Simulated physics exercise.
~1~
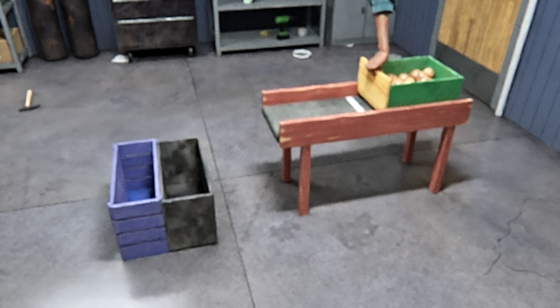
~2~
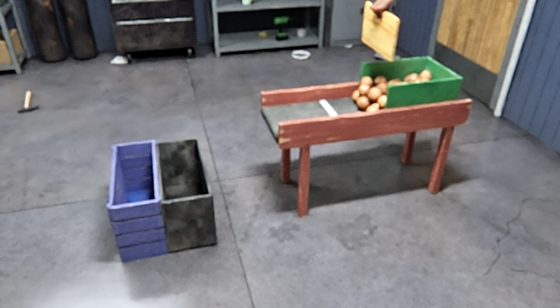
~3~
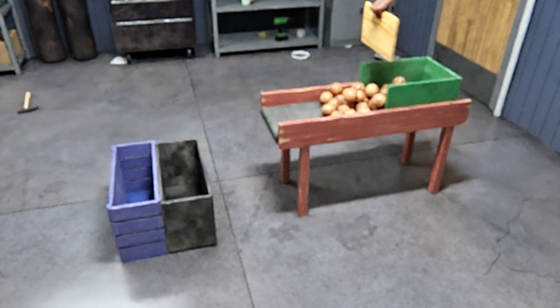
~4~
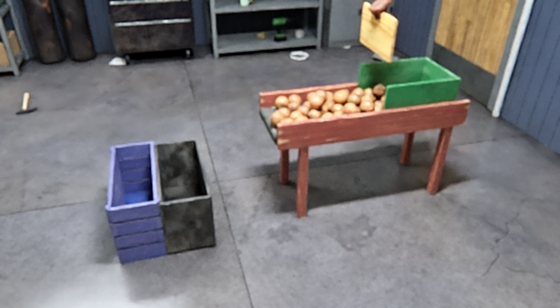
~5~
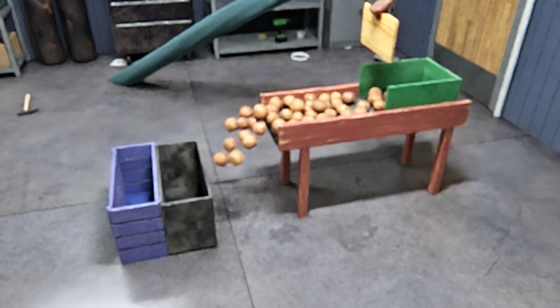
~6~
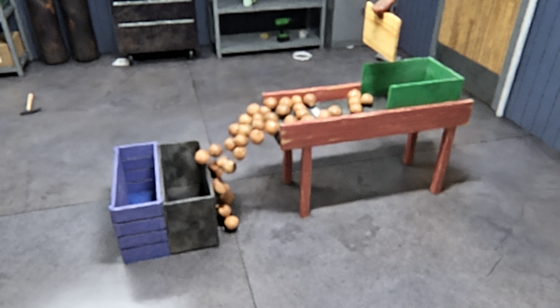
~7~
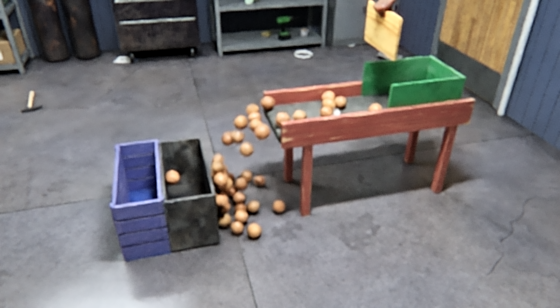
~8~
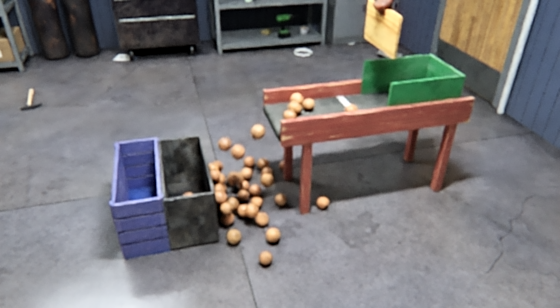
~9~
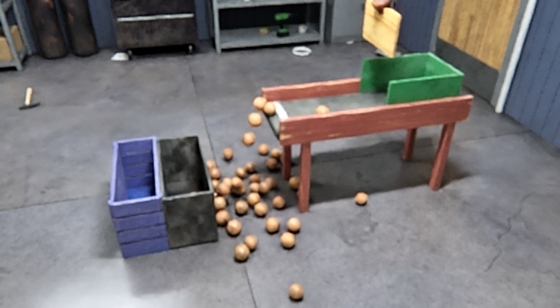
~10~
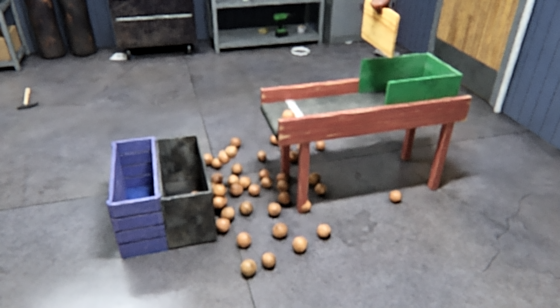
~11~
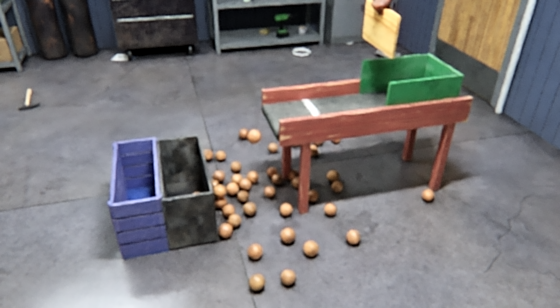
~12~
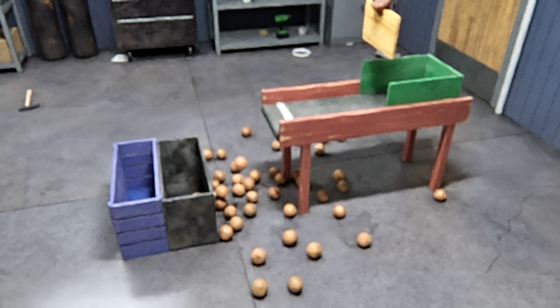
To begin with, a hand holds a wooden gate upright against a green pen of onions on a red-sided belt, with a black bin and a blue tote standing on the floor to the left. The hand lifts the gate clear, and the onions spill out and ride leftward along the belt. They pour off the end in a stream, but most drop short of the black bin, and only a stray one lands inside. The rest bounce and roll back rightward, some passing beneath the belt. Finally, the belt is empty and the onions lie scattered across the floor.
